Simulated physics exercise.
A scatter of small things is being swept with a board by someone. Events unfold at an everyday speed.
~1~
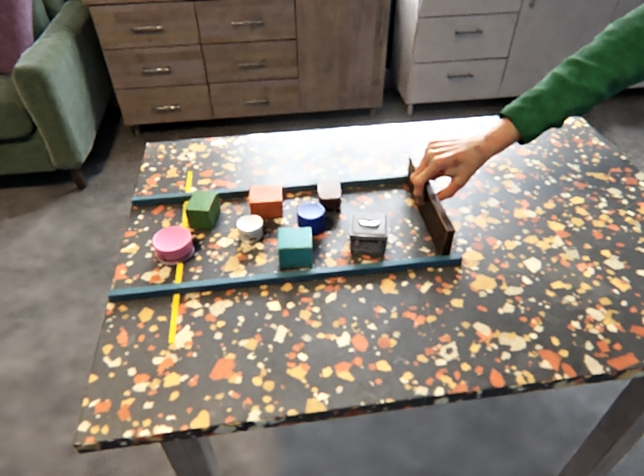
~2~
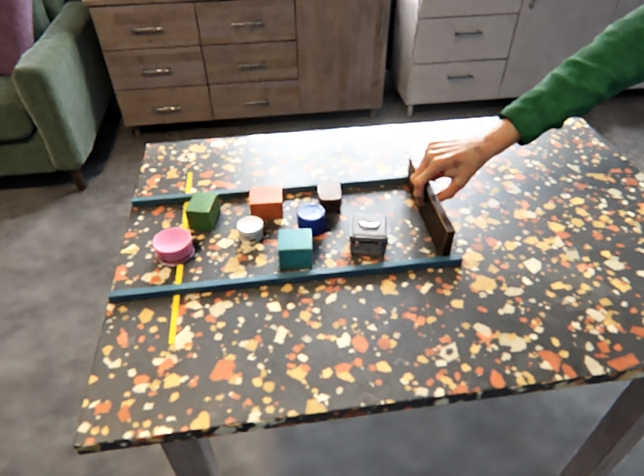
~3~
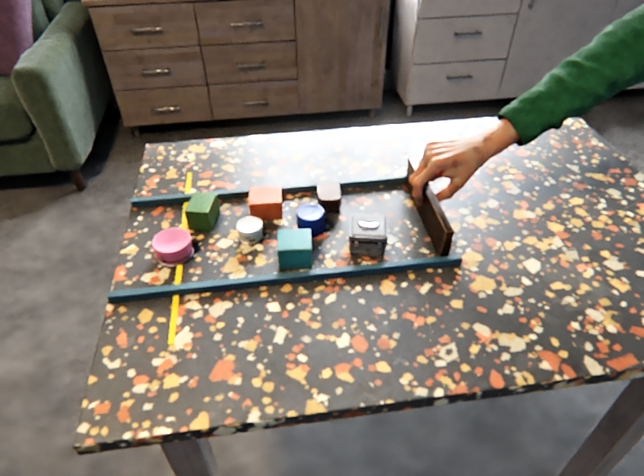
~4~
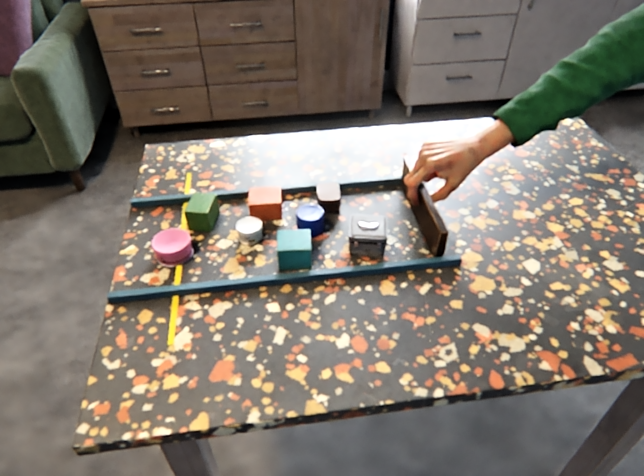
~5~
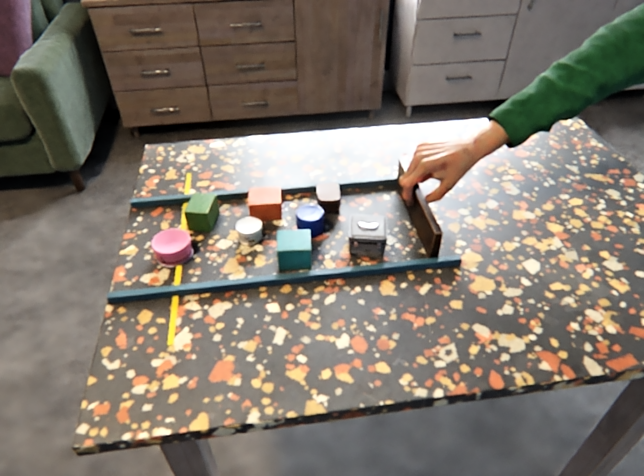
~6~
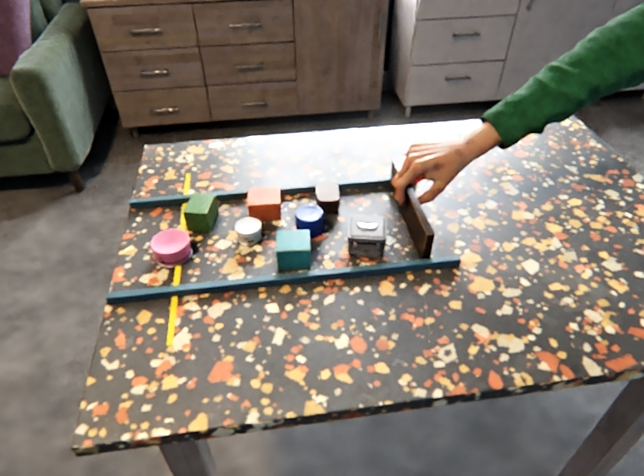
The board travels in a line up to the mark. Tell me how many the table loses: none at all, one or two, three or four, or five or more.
The table loses one or two.
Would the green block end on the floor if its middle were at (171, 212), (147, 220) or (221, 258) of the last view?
Result for the green block, in order - not saved; not saved; not saved.
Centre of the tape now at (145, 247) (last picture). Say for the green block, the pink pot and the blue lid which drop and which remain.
Going one by one, the green block ends up off, the pink pot ends up off, the blue lid is not lost.
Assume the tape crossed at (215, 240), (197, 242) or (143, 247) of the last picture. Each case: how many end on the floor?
In that order 0, 0 and 5.
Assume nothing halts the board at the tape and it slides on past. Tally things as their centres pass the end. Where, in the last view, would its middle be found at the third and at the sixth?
The first puts it near (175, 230), the next near (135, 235).
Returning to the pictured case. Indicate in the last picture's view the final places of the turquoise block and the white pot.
The first ends close to (116, 271), the second close to (139, 238).
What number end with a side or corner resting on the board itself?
All in all, 3.
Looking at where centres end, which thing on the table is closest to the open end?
The turquoise block finishes closest.
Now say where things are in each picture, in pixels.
The first frame shows pink pot (174, 245); green block (203, 210); white pot (251, 229); board (428, 204); tape (183, 241).
The second frame shows green block (203, 211); board (428, 204).
The third frame shows white pot (250, 231); orange block (266, 203).
The fourth frame shows pink pot (173, 248); grey case (368, 235).
The fifth frame shows green block (202, 212); brown case (328, 198).
The sixth frame shows pink pot (172, 248); green block (201, 212); white pot (249, 232); board (410, 207); tape (181, 243).
Soon after, none off yet; pink pot at rest near (172, 248); green block at rest near (201, 212); white pot at rest near (249, 232).
After that, none off yet; pink pot at rest near (172, 248); green block at rest near (201, 212); white pot displaced a little near (236, 233).
And then, none off yet; pink pot displaced about its own width near (143, 247); green block displaced well along near (145, 219); white pot displaced well along near (174, 238).
In the end, the number that fall off is one or two; gone, green block and pink pot.
